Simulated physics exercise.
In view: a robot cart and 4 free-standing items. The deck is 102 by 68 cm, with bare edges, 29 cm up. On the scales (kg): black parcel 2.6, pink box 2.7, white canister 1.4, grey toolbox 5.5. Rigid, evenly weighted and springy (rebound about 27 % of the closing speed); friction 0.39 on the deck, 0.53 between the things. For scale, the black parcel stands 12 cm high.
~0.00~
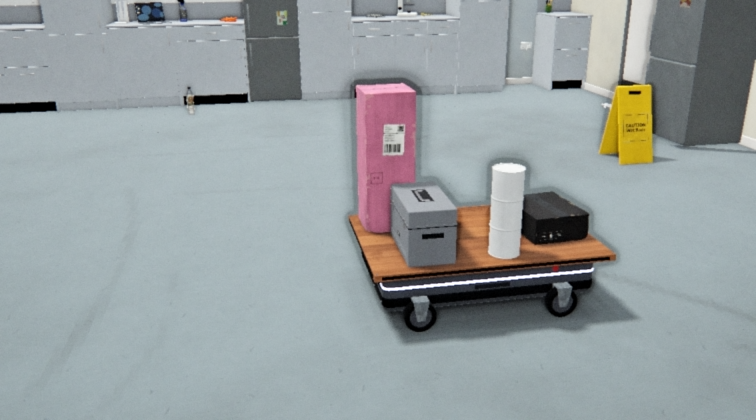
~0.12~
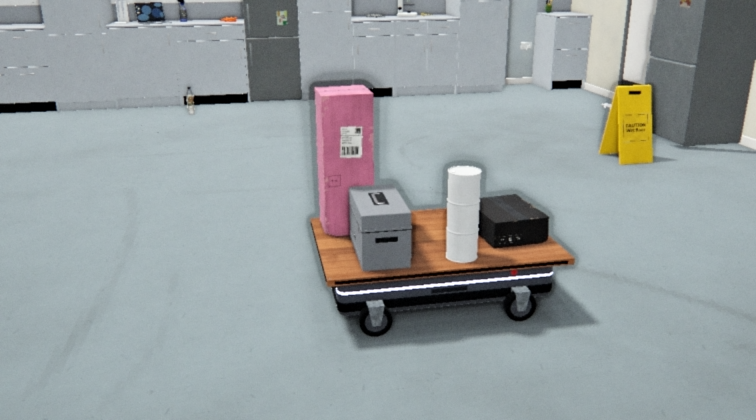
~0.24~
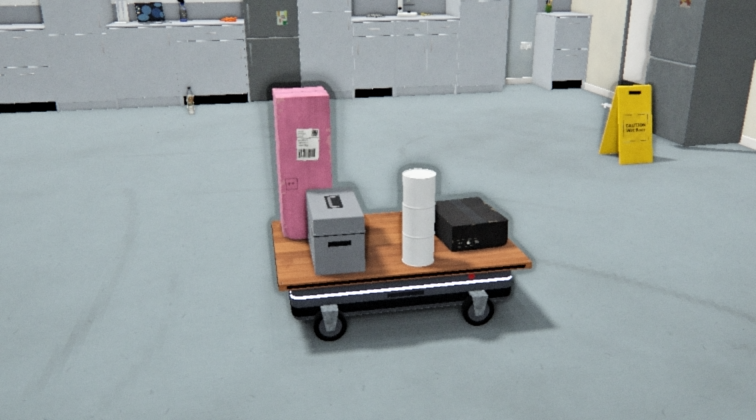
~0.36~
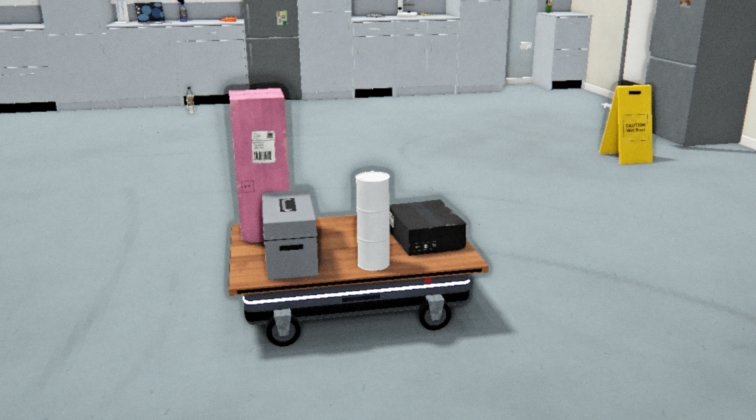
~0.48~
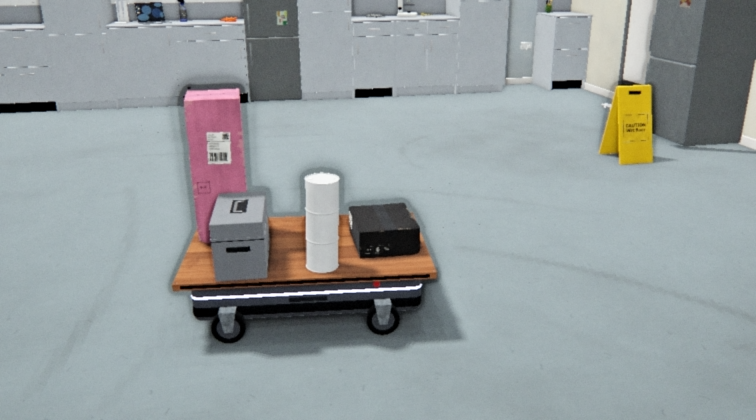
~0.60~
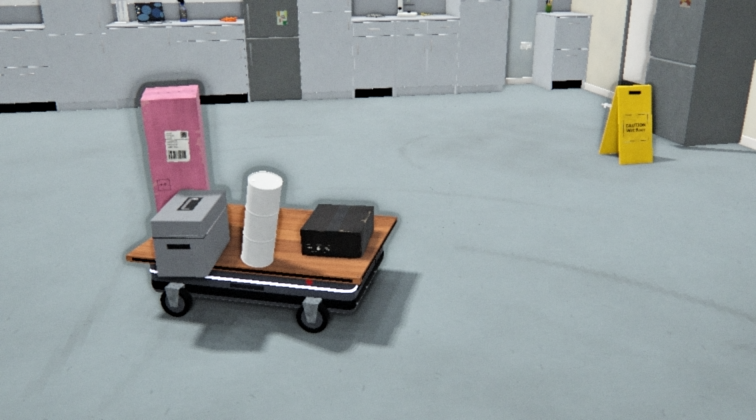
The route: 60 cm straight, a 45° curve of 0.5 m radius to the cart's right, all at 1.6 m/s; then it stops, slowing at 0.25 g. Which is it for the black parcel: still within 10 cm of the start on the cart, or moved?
The black parcel keeps its place.
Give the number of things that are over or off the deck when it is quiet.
In all, 3.
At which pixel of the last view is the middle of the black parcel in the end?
At about (195, 201).
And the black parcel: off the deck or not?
The black parcel is still on the cart.
Around 0.70 s, cart has run 112 cm, turned 39°; white canister and grey toolbox now off the deck; black parcel shifted 2 cm near (304, 227); pink box at 11° to upright.
Around 1.10 s, cart has run 166 cm, turned 45°; black parcel shifted 4 cm near (217, 207); pink box at 17° to upright.
Around 1.60 s, cart has run 181 cm, turned 45°, stopped; pink box now off the deck; black parcel shifted 4 cm near (195, 201).
Finally (2.2 s), off the deck, pink box, white canister and grey toolbox; black parcel still in place (within 10 cm). Final places as that camera would see them, black parcel near (195, 201).
